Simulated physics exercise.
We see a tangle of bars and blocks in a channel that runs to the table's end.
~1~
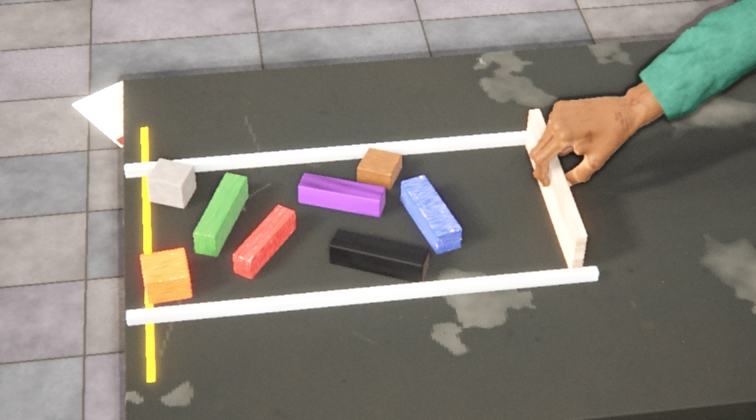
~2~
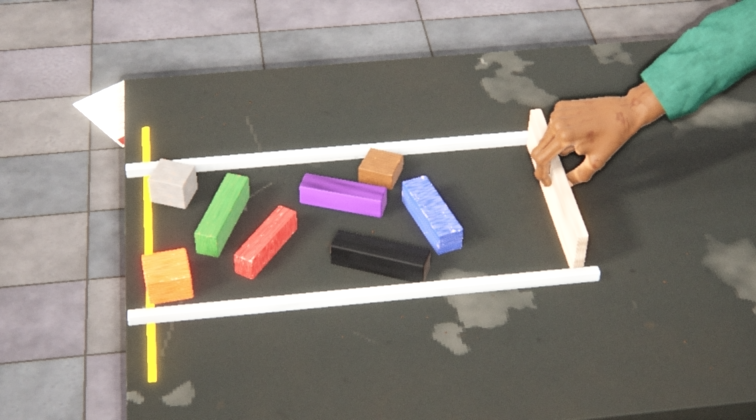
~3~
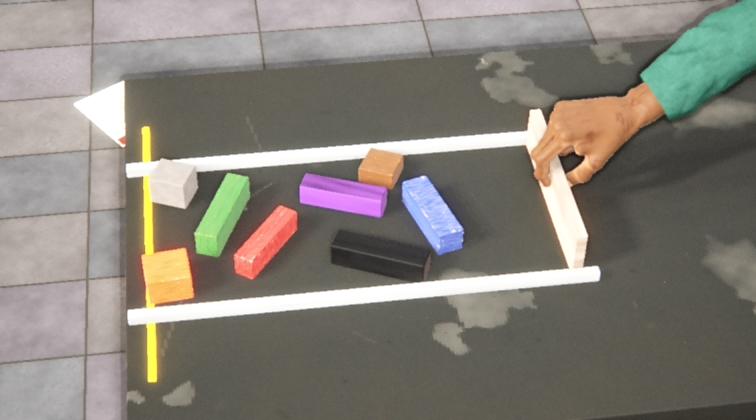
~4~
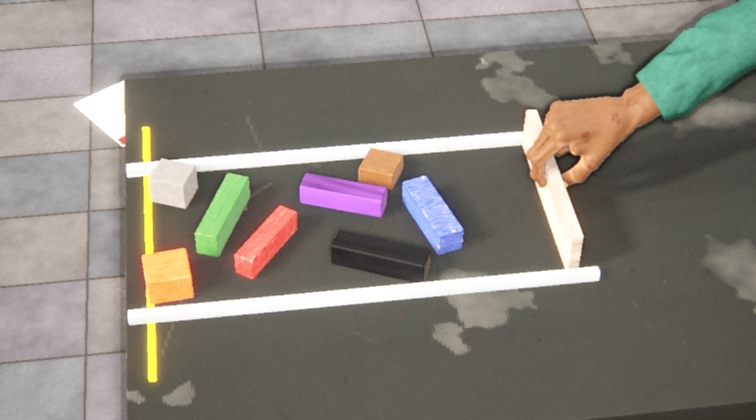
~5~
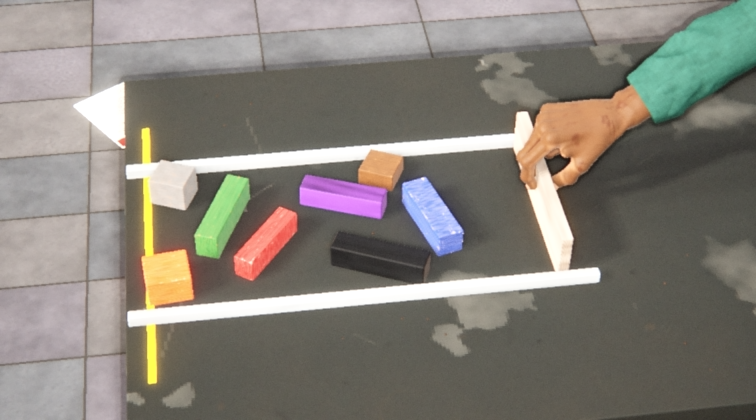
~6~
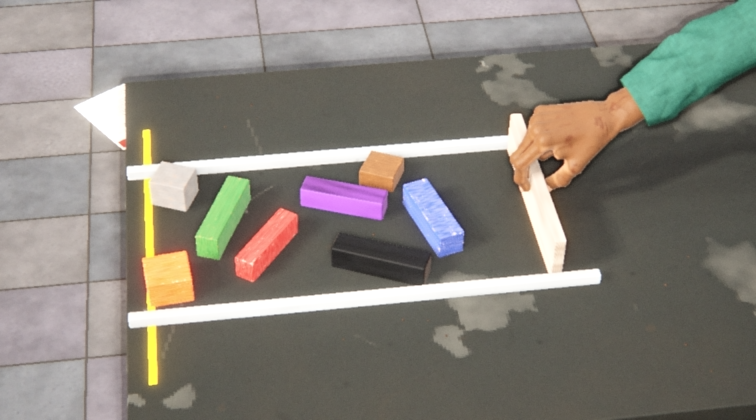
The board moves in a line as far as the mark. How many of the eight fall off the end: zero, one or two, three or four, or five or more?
The number that fall off is five or more.
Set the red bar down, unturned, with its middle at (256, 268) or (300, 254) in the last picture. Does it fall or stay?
The red bar is lost; comes down.
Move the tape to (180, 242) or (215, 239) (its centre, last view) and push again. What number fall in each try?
Down on the floor: 4 and 2.
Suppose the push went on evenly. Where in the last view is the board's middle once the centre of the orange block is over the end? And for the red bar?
At (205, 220) for the orange block; at (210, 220) for the red bar.
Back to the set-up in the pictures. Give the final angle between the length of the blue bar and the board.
About 0°.
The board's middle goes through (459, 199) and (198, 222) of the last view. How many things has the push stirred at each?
First 0, then 8.
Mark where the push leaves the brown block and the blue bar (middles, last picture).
The brown block at (130, 197), the blue bar at (135, 239).
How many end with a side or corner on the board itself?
It touches 2.
Soon after, none off yet; orange block at rest near (168, 279); grey block at rest near (174, 186); green bar at rest near (224, 217).
Then, none off yet; orange block at rest near (168, 279); grey block at rest near (174, 186); green bar moved a little near (202, 213).
Further on, none off yet; orange block moved about its own width near (134, 289); grey block tipped well over near (98, 206); green bar moved about its own width near (119, 217).
At rest, the number that fall off is five or more; fallen, black stick, purple stick, red bar, green bar, grey block and orange block.
